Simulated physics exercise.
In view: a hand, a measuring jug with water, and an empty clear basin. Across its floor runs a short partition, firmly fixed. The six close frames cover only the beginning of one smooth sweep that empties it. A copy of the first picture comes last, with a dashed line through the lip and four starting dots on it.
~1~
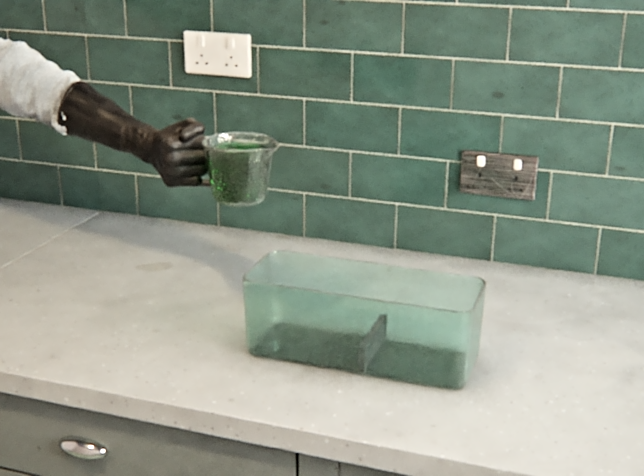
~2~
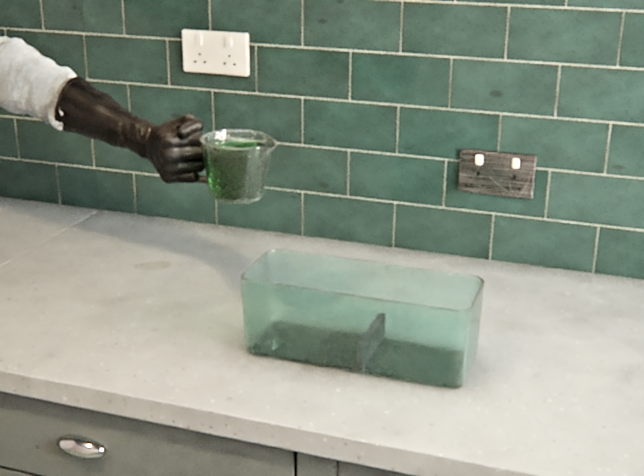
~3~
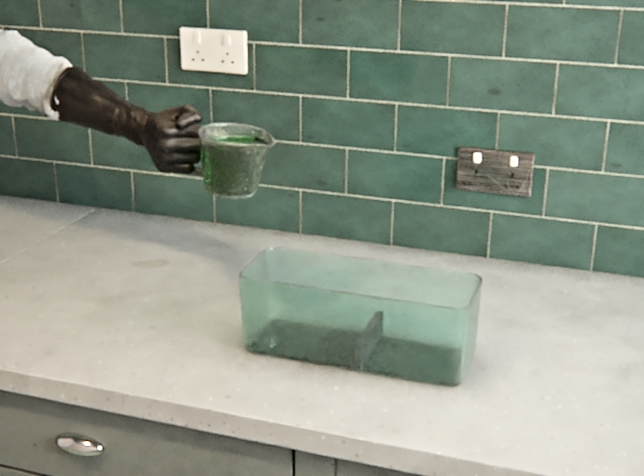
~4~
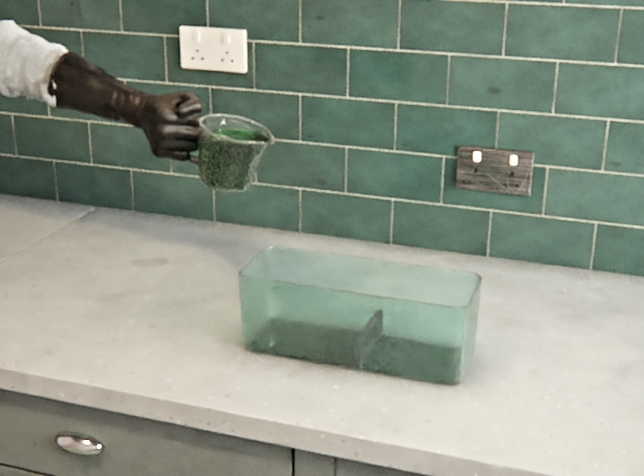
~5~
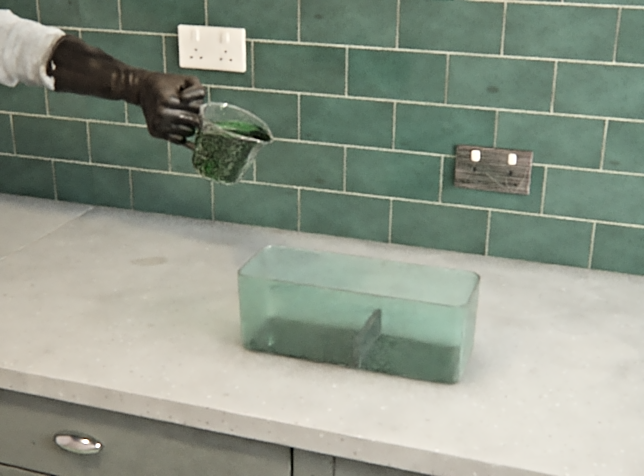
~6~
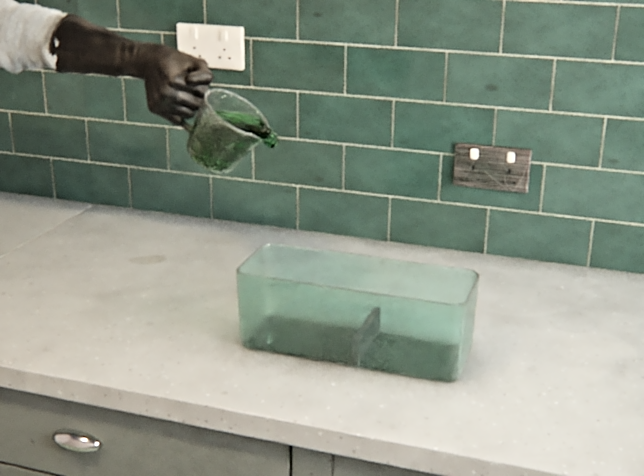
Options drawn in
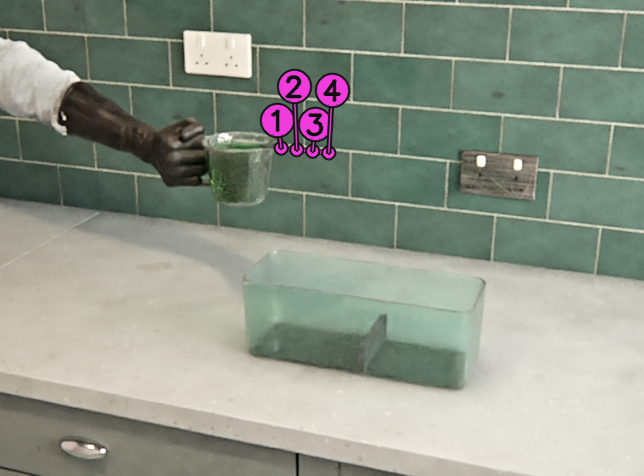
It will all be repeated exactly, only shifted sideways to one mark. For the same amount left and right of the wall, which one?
The answer is spot 2.
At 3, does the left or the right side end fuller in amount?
The right side.
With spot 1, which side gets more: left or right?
The left one.
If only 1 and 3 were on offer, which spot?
That is spot 3.
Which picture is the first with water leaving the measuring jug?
Picture 6.
In magenta, 1 at (281, 148); 2 at (296, 149); 3 at (312, 151); 4 at (328, 152).
If 1 is chosen, about 90 % ends left of the wall and 5 % right of it; 5 % is lost outside.
If 2 is chosen, about 49 % ends left of the wall and 49 % right of it; 3 % is lost outside.
If 3 is chosen, about 17 % ends left of the wall and 81 % right of it.
If 4 is chosen, about 10 % ends left of the wall and 88 % right of it.
